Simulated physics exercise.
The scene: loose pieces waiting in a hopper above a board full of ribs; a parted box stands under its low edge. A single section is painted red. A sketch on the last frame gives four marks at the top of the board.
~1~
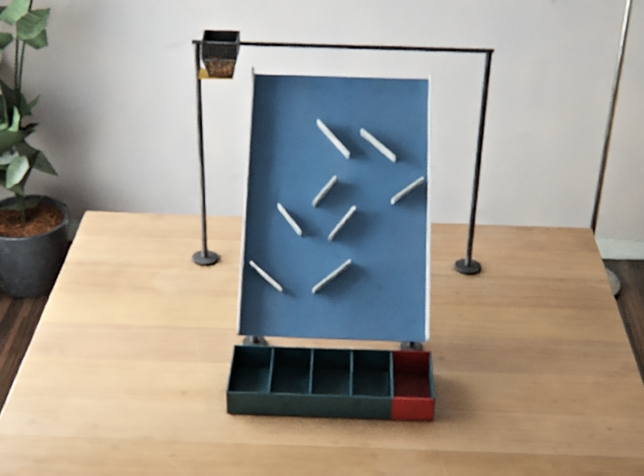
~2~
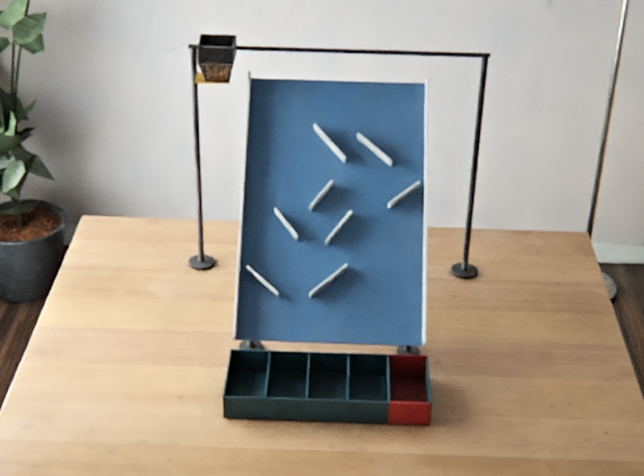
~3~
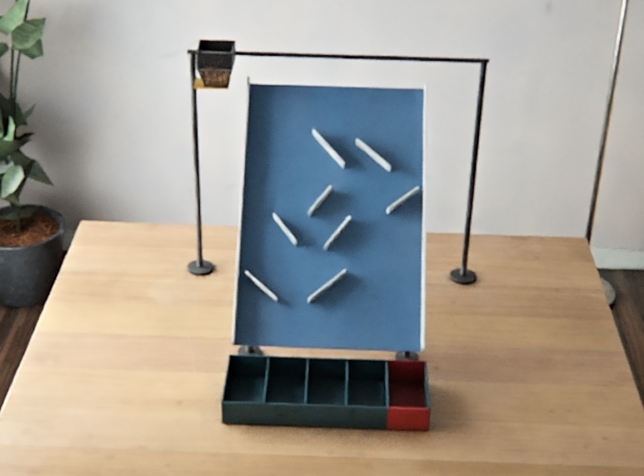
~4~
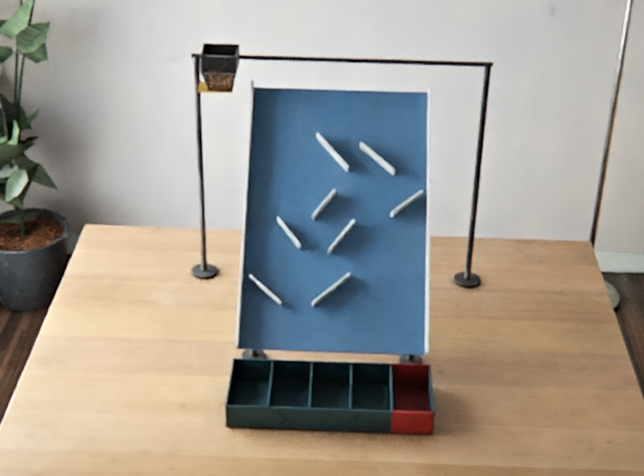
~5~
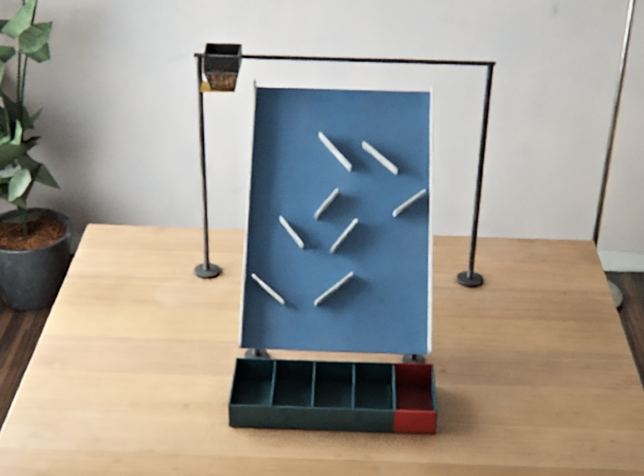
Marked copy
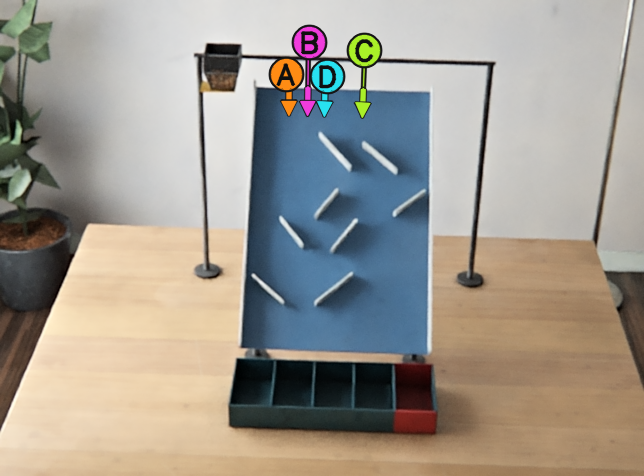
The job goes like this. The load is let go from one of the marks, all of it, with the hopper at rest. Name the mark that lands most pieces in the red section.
D beats the others.
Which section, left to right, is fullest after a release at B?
The second from the left.
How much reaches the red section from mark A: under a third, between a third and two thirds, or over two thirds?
Mark A gives under a third.
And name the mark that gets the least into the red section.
A it is.
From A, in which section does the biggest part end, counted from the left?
It is the second one.
On the marked copy, mark A meets the board at (288, 110); mark B meets the board at (307, 110); mark C meets the board at (362, 112); mark D meets the board at (324, 111).
Choosing A, none in the red section, nearly all in other sections, a stray few outside the box.
Choosing B, about a quarter in the red section, most in other sections, a stray few outside the box.
Choosing C, about a quarter in the red section, about two thirds in other sections, a small part outside the box.
Choosing D, about a third in the red section, about half in other sections, a small part outside the box.
